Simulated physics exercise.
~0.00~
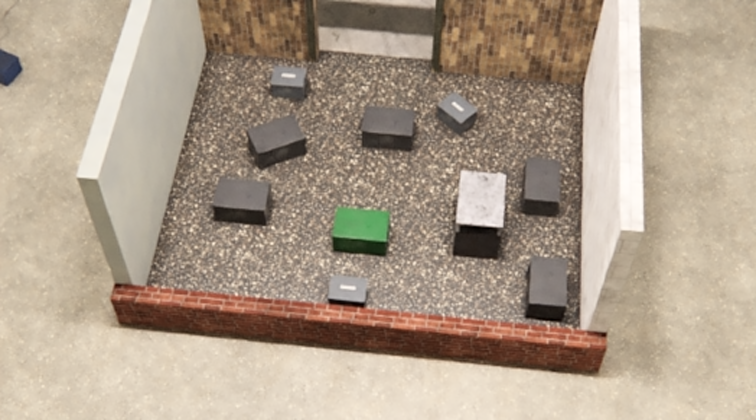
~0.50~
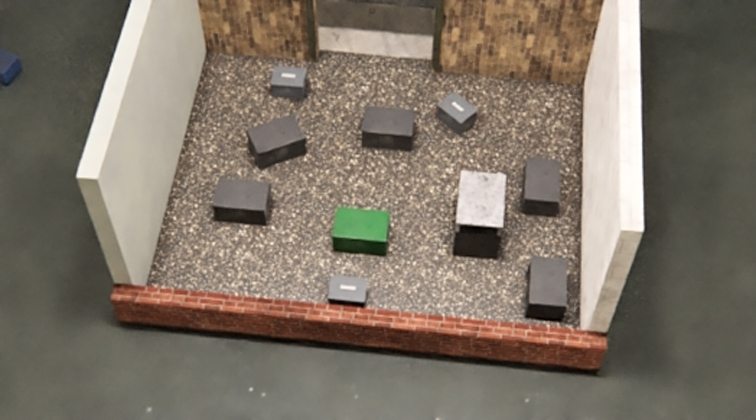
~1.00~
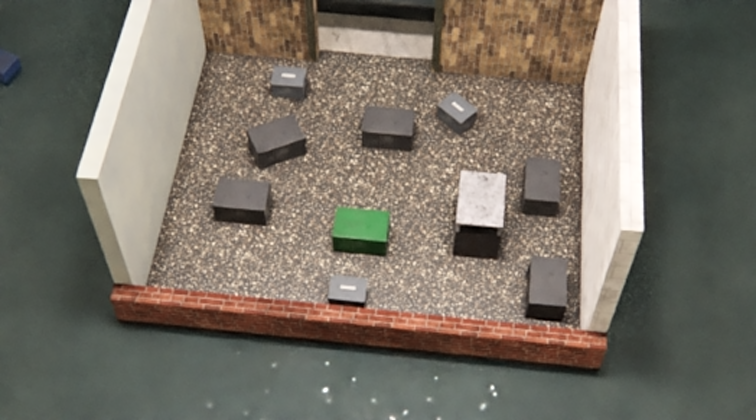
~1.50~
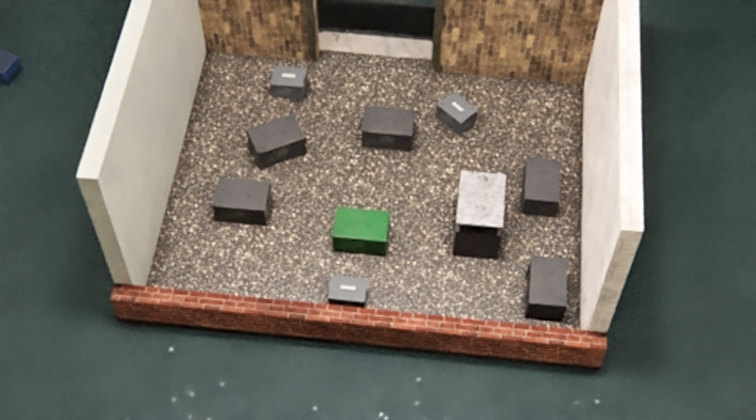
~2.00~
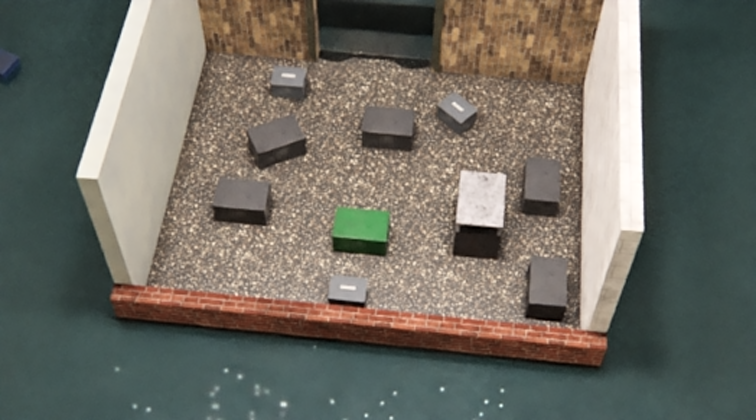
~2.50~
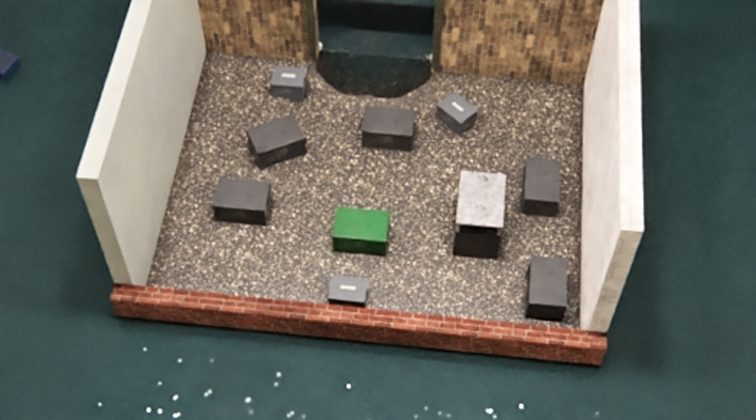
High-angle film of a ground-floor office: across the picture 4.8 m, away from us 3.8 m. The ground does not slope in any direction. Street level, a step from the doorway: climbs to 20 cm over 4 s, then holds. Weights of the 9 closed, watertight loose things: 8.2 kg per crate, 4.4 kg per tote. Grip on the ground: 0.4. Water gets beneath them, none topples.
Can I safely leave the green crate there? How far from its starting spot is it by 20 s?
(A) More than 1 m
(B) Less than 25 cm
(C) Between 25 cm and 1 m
Option A: More than 1 m.
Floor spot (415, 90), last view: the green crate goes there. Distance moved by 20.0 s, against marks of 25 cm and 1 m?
Short answer, it is taken a long way.
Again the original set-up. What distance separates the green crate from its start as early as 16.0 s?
By that time, close to 150 cm.
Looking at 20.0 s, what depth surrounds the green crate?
Around 17 cm.
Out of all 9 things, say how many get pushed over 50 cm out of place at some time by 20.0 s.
I make that 9.
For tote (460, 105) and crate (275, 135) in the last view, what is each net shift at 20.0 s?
In turn: 80 cm, 30 cm.
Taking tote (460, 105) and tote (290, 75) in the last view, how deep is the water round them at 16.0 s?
I'd estimate 8 cm for the first and 13 cm for the second.
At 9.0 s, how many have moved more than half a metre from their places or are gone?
The answer is 4.
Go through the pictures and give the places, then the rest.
The green crate at (361, 224) rests on the ground; water covers 0.0 m2; 0 of 9 have shifted, in the first frame.
The green crate at (361, 224) rests on the ground; 0.0 m2 under water; 0 of 9 have shifted, in the second frame.
The green crate at (361, 224), on the bottom; 0.0 m2 under water; 0 of 9 have shifted, in the third frame.
The green crate at (361, 224), on the bottom; 0.0 m2 under water; 0 of 9 have shifted, in the fourth frame.
The green crate at (361, 224) rests on the ground; 0.0 m2 under water; 0 of 9 have shifted, in the fifth frame.
The green crate at (361, 224) rests on the ground; 0.6 m2 under water; 0 of 9 have shifted, in the sixth frame.
After 4.0 s the green crate is near (361, 224), 0.0 m from its start, aground; 0 afloat.
After 9.0 s the green crate is near (318, 256), 0.7 m from its start, afloat; 6 afloat.
After 16.0 s the green crate is near (221, 243), 1.6 m from its start, afloat; 9 afloat.
After 20.0 s the green crate is near (278, 57), 2.6 m from its start, afloat; 9 afloat.
